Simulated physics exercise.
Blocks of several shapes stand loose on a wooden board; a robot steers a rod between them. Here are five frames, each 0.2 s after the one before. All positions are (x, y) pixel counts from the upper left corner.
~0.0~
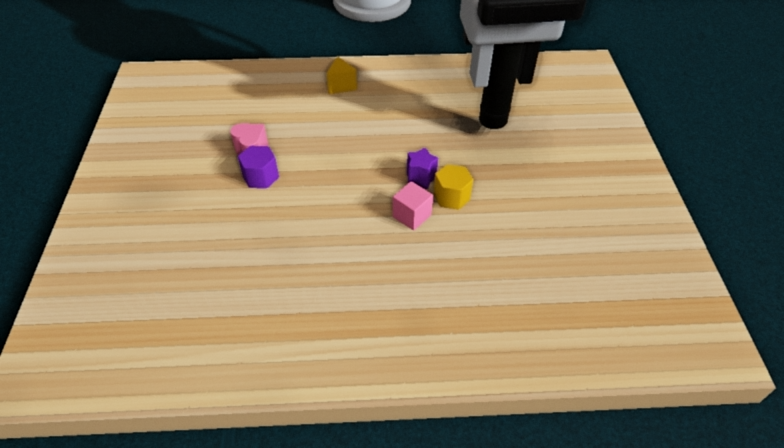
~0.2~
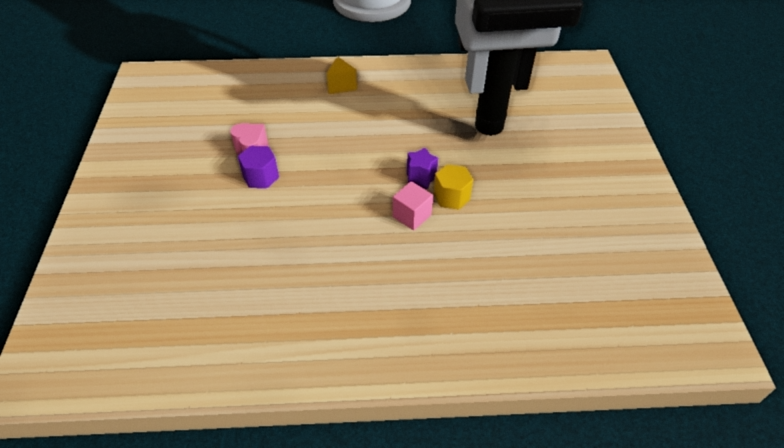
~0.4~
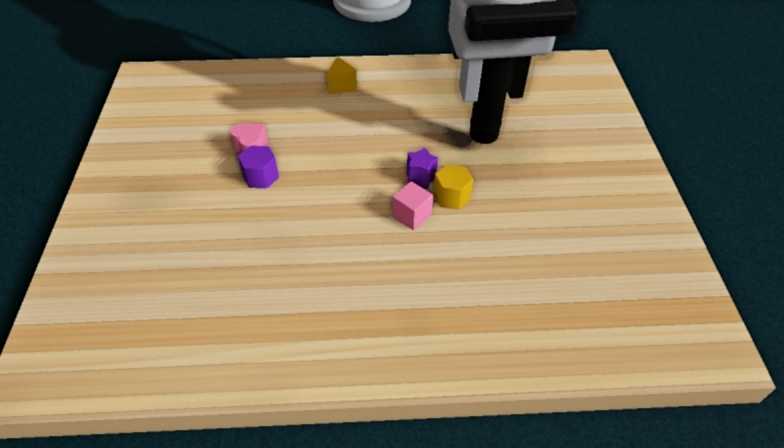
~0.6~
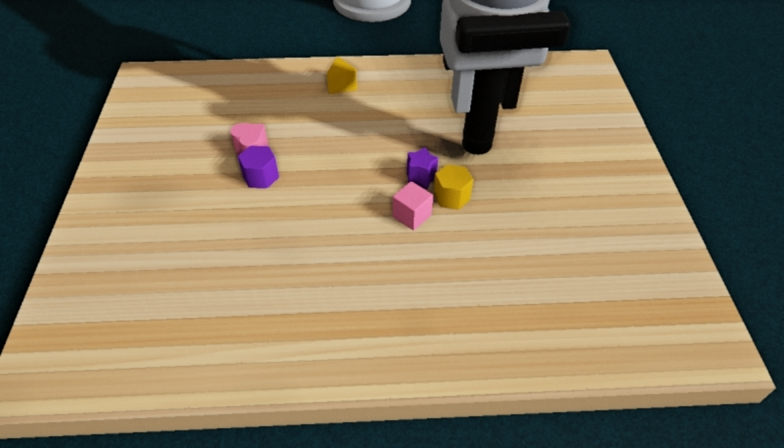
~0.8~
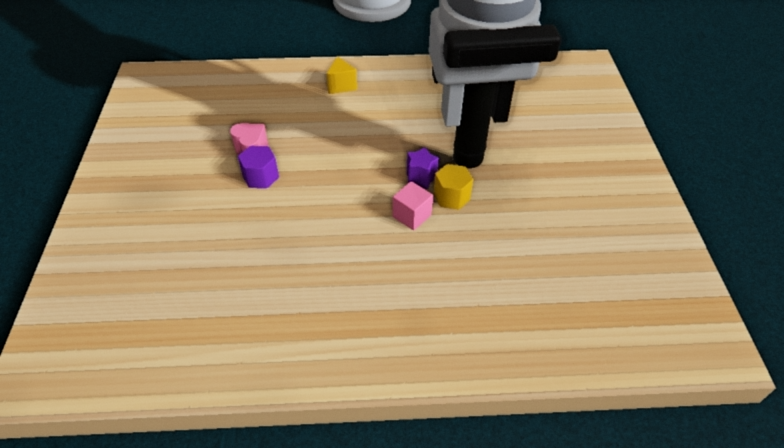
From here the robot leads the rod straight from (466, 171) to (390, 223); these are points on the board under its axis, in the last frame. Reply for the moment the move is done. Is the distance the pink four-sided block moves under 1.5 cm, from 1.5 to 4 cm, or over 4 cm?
Movement: Over 4 cm.
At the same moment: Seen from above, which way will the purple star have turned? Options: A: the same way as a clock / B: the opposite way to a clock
A
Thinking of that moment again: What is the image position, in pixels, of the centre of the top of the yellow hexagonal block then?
It ends at (444, 202).
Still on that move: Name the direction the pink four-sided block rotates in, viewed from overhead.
It twists anticlockwise.
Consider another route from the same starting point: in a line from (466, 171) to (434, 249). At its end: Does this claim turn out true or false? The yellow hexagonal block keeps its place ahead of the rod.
True
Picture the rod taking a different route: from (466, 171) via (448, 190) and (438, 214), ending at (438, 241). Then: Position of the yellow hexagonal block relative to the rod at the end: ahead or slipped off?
I expect it to be in front.
What follows on the original path. One third of the way, rod (443, 176); purple star (418, 157); yellow hexagonal block (446, 191), turned 20° anticlockwise.
Two thirds of the way, rod (417, 193); pink four-sided block (403, 209), turned 30° clockwise; purple star (413, 160), turned 30° clockwise; yellow hexagonal block (444, 202), turned 50° anticlockwise.
At the end, rod (390, 212); pink four-sided block (385, 228), turned 25° anticlockwise; purple star (413, 160), turned 30° clockwise; yellow hexagonal block (444, 202), turned 50° anticlockwise.
